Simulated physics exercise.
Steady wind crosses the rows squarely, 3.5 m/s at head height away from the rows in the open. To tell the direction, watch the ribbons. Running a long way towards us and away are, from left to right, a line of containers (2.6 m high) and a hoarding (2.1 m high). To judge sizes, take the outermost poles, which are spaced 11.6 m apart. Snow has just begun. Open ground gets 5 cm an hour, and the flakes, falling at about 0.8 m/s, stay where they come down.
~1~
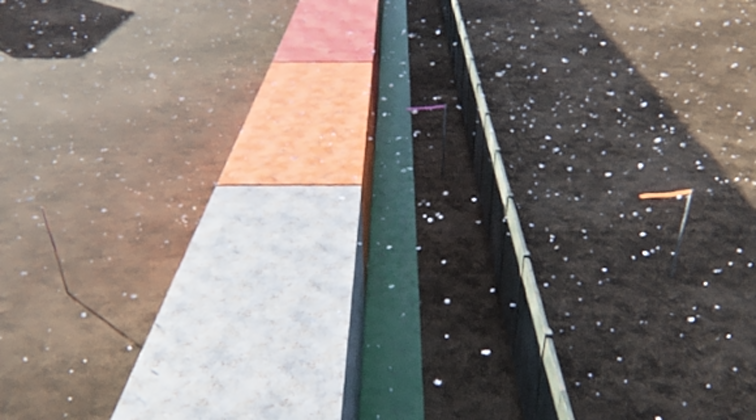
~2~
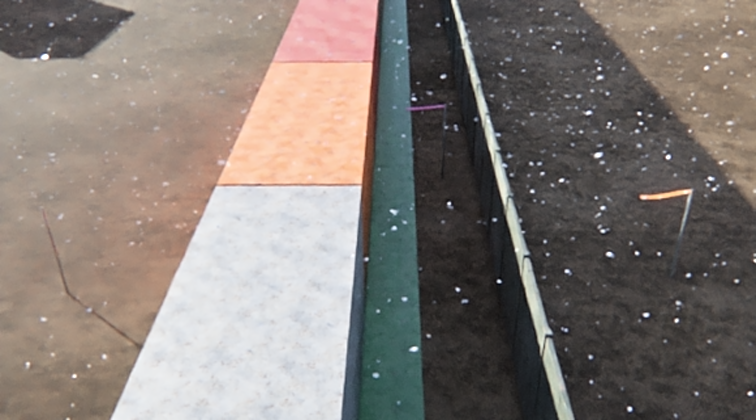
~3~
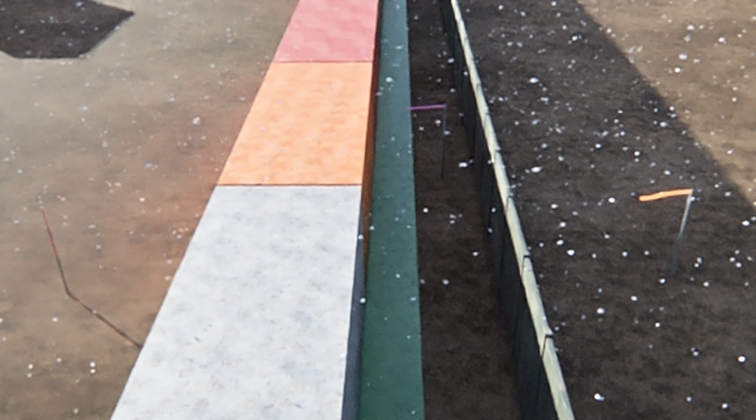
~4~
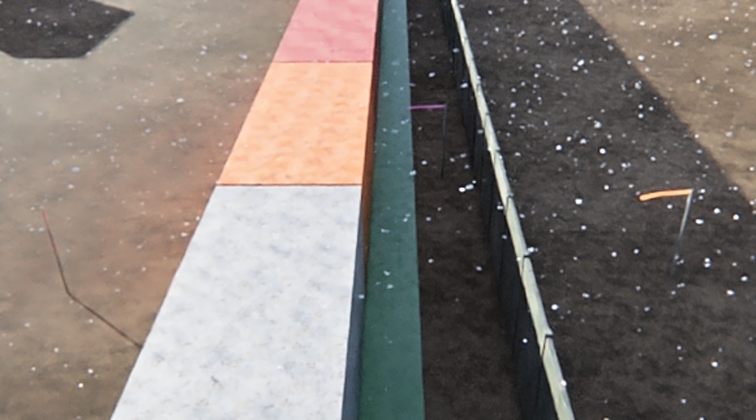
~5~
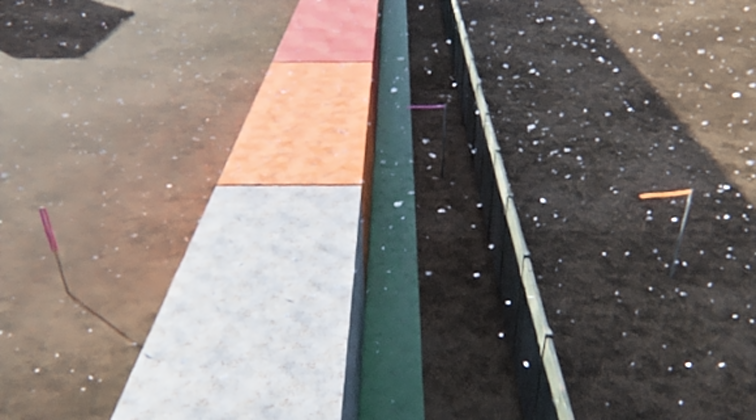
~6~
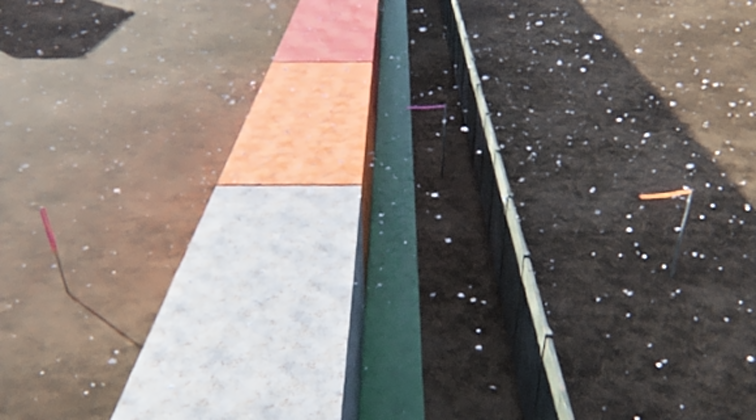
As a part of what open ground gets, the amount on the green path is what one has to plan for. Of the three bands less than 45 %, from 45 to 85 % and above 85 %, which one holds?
The band that holds is between 45 and 85 %.
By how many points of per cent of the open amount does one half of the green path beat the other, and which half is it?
It's the side on the left, by some 25 points.
10 minutes on, 5 mm on the green path, 8 mm in the open.
30 minutes on, 16 mm on the green path, 25 mm in the open.
60 minutes on, 33 mm on the green path, 50 mm in the open, so the green path has 65 % of the open amount; the left half of it has 78 %, the right half 53 %.
